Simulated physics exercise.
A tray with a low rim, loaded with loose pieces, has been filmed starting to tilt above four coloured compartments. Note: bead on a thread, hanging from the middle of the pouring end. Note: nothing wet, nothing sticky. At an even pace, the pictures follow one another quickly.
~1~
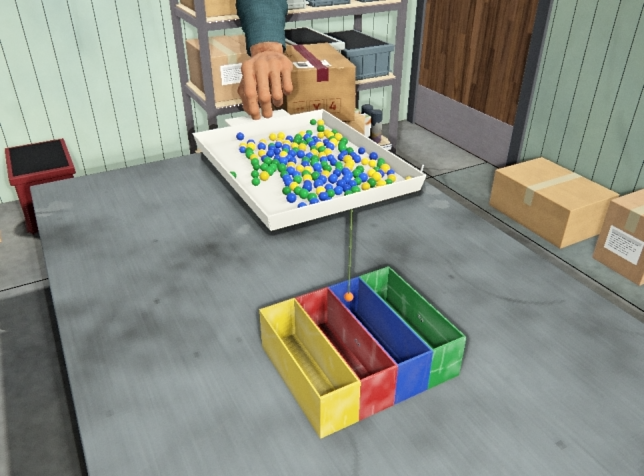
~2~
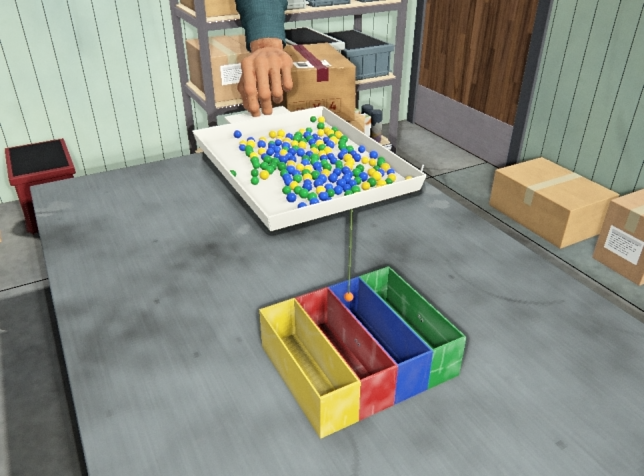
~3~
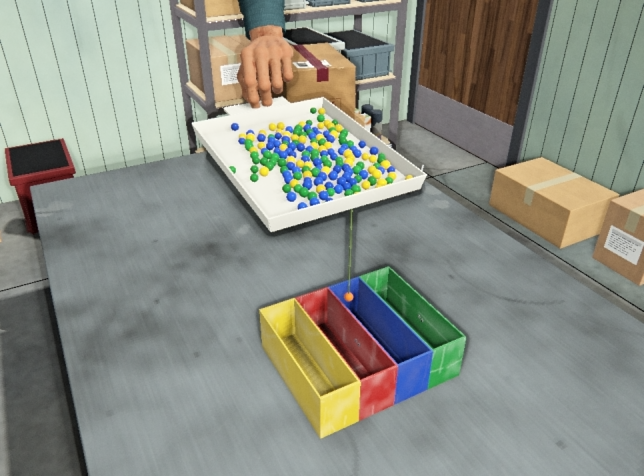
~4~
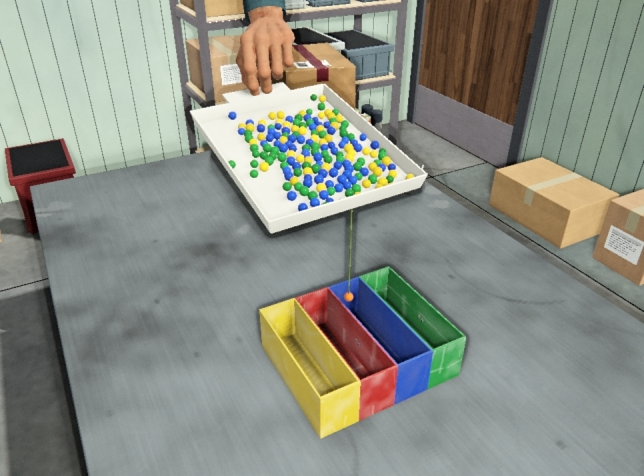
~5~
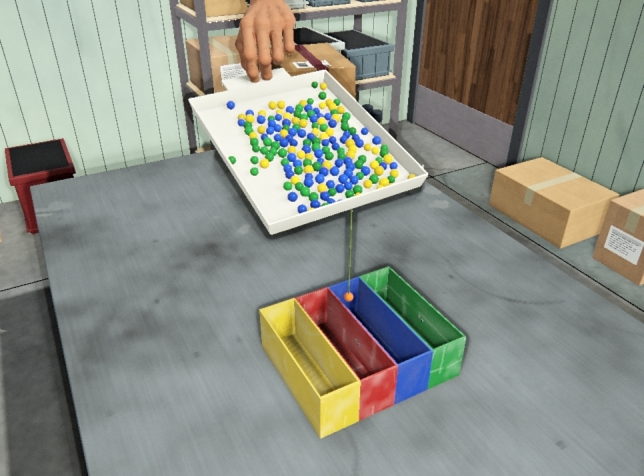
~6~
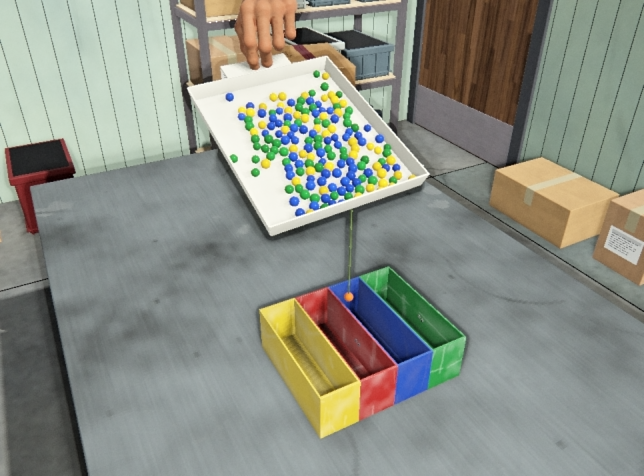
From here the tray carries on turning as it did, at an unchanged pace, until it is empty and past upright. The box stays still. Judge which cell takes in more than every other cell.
The yellow cell takes in the most.
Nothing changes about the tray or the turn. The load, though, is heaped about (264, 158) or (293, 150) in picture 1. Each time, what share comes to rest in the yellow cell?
You'd get near 40 percent first and near 40 percent after that.
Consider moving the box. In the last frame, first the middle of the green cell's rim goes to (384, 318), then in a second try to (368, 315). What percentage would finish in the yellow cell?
Close to 30 in a hundred, then close to 20 in a hundred.
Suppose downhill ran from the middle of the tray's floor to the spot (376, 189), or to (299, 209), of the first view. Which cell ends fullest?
Case 1 - green. Case 2 - that yellow cell.
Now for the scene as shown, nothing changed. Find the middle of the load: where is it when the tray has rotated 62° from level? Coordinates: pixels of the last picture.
The middle of the pieces lands at roughly (326, 192).
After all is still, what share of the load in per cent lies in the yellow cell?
Around 40 per cent.
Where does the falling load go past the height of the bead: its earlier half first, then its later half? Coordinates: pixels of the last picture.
Around (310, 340), followed by around (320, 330).
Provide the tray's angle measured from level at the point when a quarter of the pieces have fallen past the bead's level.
My estimate is some 85 degrees.
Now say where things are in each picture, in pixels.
In the first picture, corners of the pouring end near (270, 214) and (421, 175), level; middle of the load near (315, 164), round plastic beads; bead on its thread near (349, 297); yellow cell near (340, 406); red cell near (378, 389); blue cell near (413, 374); green cell near (447, 359).
In the second picture, corners of the pouring end near (270, 215) and (421, 175), level; middle of the load near (315, 162).
In the third picture, corners of the pouring end near (270, 216) and (422, 174), tipped barely, lowest at the left corner; middle of the load near (315, 158).
In the fourth picture, corners of the pouring end near (271, 219) and (423, 173), tipped a little, lowest at the left corner; middle of the load near (315, 152).
In the fifth picture, corners of the pouring end near (271, 221) and (423, 173), tipped a little, lowest at the left corner; middle of the load near (316, 148).
In the sixth picture, corners of the pouring end near (271, 223) and (424, 173), tipped clearly, lowest at the left corner; middle of the load near (318, 146), all but a few on the move; yellow cell near (340, 406); red cell near (378, 389); blue cell near (413, 374); green cell near (447, 359).
Shortly afterwards, tray tipped steeply; the bulk on the tray; only a few in the yellow cell; only a few in the red cell; a little falling or outside the box.
Next, tray tipped past a quarter turn; a little on the tray; near a quarter in the yellow cell; a little in the red cell; a little in the blue cell; only a few in the green cell; near a third falling or outside the box.
Some moments later, tray tipped past a quarter turn; near a third in the yellow cell; near a quarter in the red cell; a little in the blue cell; only a few in the green cell; near a quarter falling or outside the box.
In the end, tray tipped past a quarter turn; near a third in the yellow cell; near a quarter in the red cell; a little in the blue cell; only a few in the green cell; near a quarter outside the box.
